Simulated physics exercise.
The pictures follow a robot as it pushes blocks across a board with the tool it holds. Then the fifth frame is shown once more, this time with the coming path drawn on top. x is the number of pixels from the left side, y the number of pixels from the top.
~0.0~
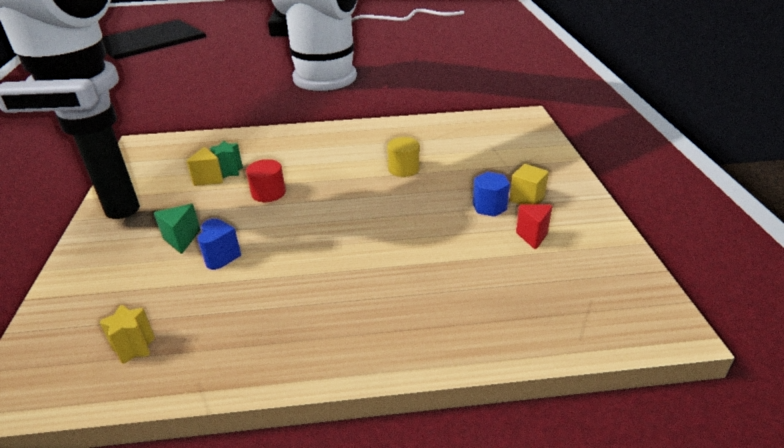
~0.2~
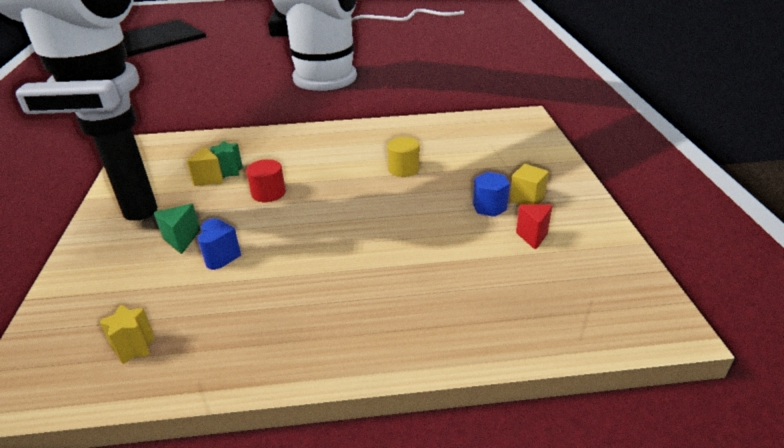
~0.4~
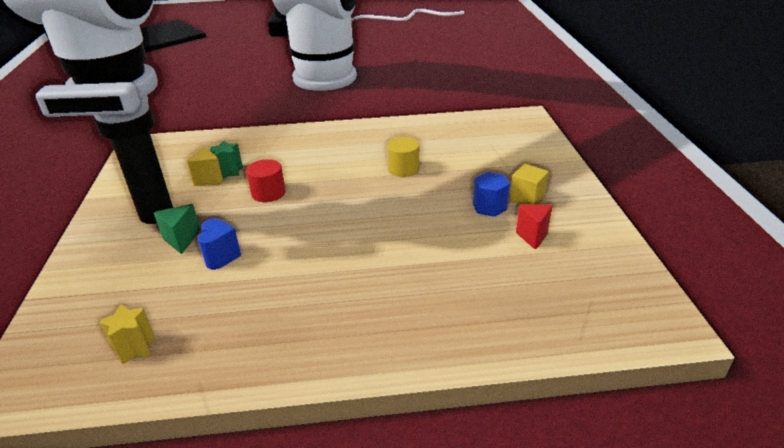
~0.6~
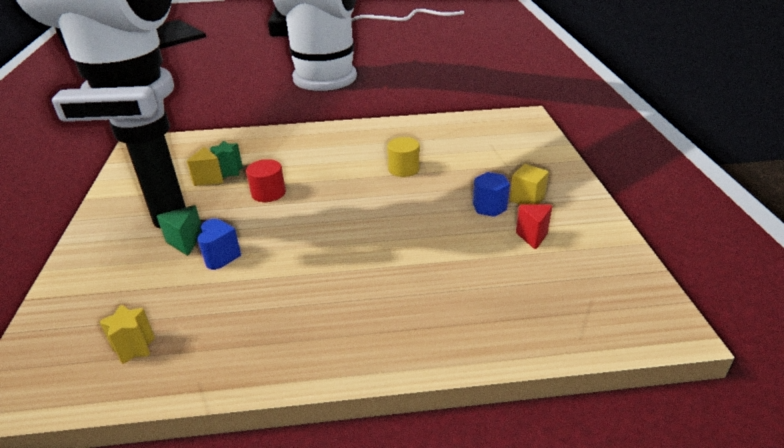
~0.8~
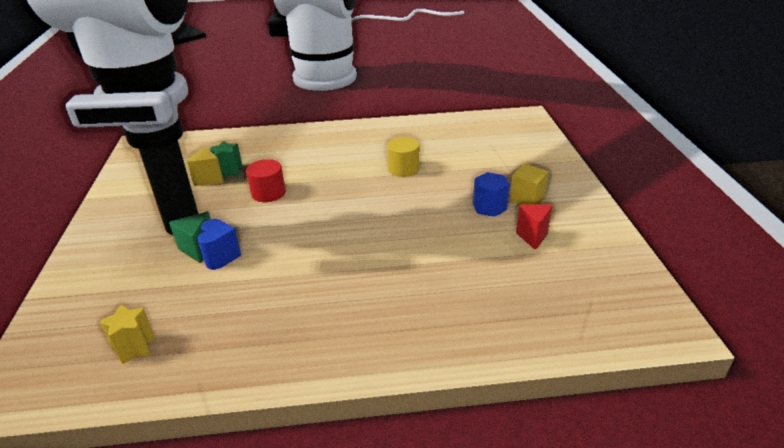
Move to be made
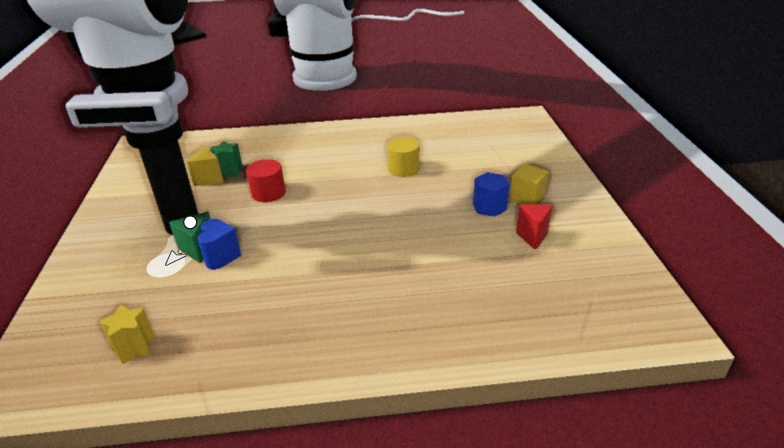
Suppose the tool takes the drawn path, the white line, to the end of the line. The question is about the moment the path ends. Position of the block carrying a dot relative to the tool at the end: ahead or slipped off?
I believe the block carrying a dot loses its place ahead of the tool and slips off.
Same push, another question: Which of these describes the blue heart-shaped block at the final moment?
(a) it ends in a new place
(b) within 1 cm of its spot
Choice a: It ends in a new place.
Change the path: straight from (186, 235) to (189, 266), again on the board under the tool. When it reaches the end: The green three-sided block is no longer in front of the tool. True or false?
False - the claim does not hold.
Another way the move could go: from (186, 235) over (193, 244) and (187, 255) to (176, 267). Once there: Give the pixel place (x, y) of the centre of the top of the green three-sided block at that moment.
The centre of its top will be at (197, 242).
The drawn path runs from (186, 235) via (184, 245) and (178, 255), ending at (166, 265); the dot is on the green three-sided block.
On the path given first. Halfway along, tool at (178, 241); green three-sided block at (192, 234), turned 30° anticlockwise; blue heart-shaped block at (221, 232), turned 15° anticlockwise.
At the end, tool at (163, 255); green three-sided block at (190, 239), turned 40° anticlockwise; blue heart-shaped block at (221, 232), turned 15° anticlockwise.
